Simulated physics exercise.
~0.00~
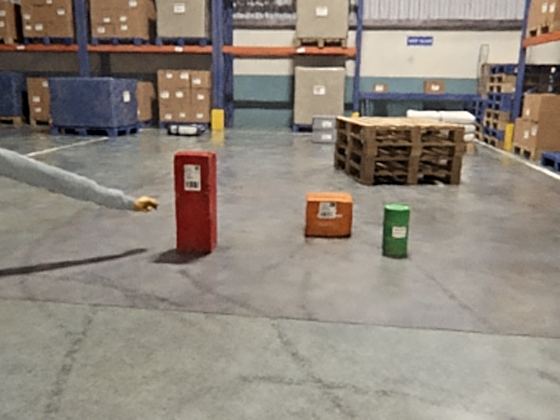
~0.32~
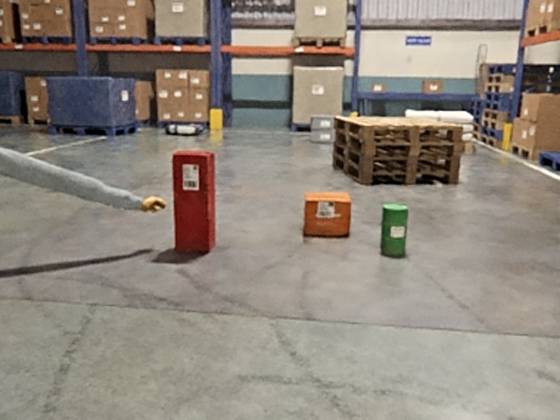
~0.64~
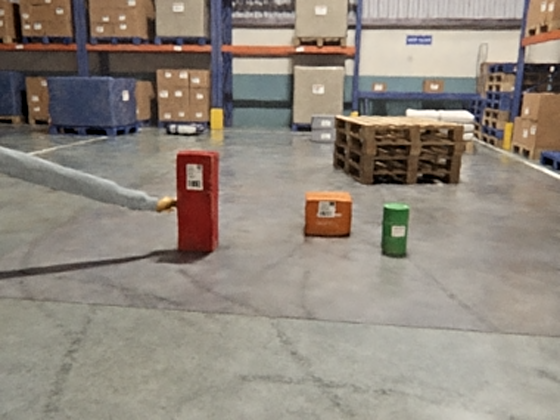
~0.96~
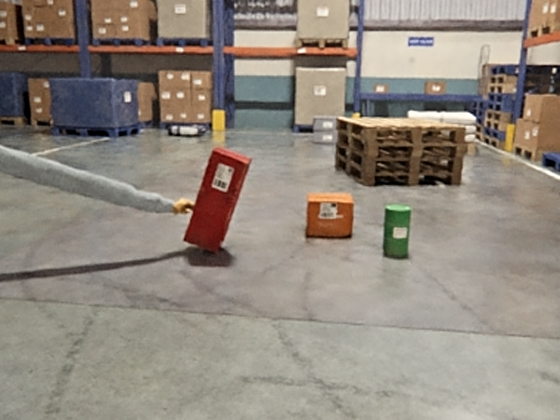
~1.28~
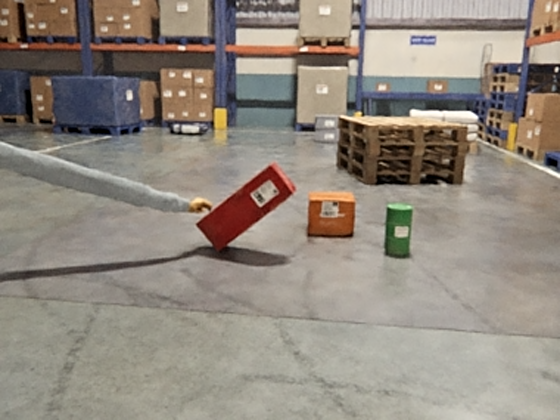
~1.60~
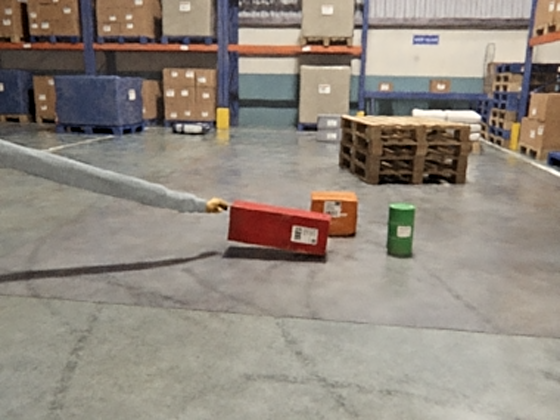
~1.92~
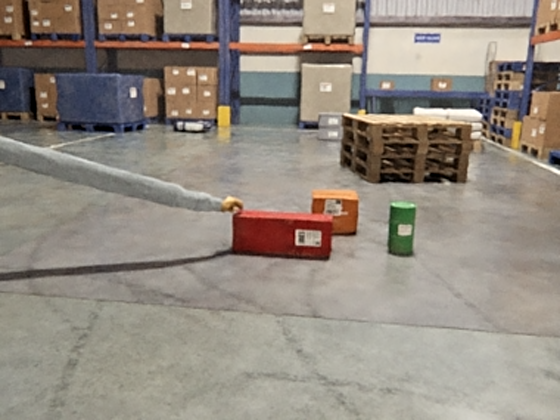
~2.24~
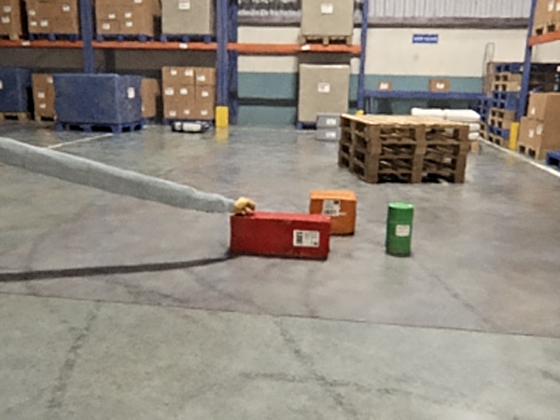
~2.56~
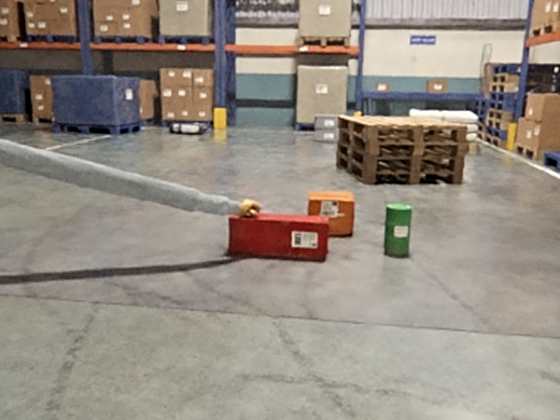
The clip shows an outstretched arm reaching from the left toward an upright red box on a warehouse floor, pushing it until it tips over to the right and lies on its side, while an orange parcel and a green canister stay standing in place.
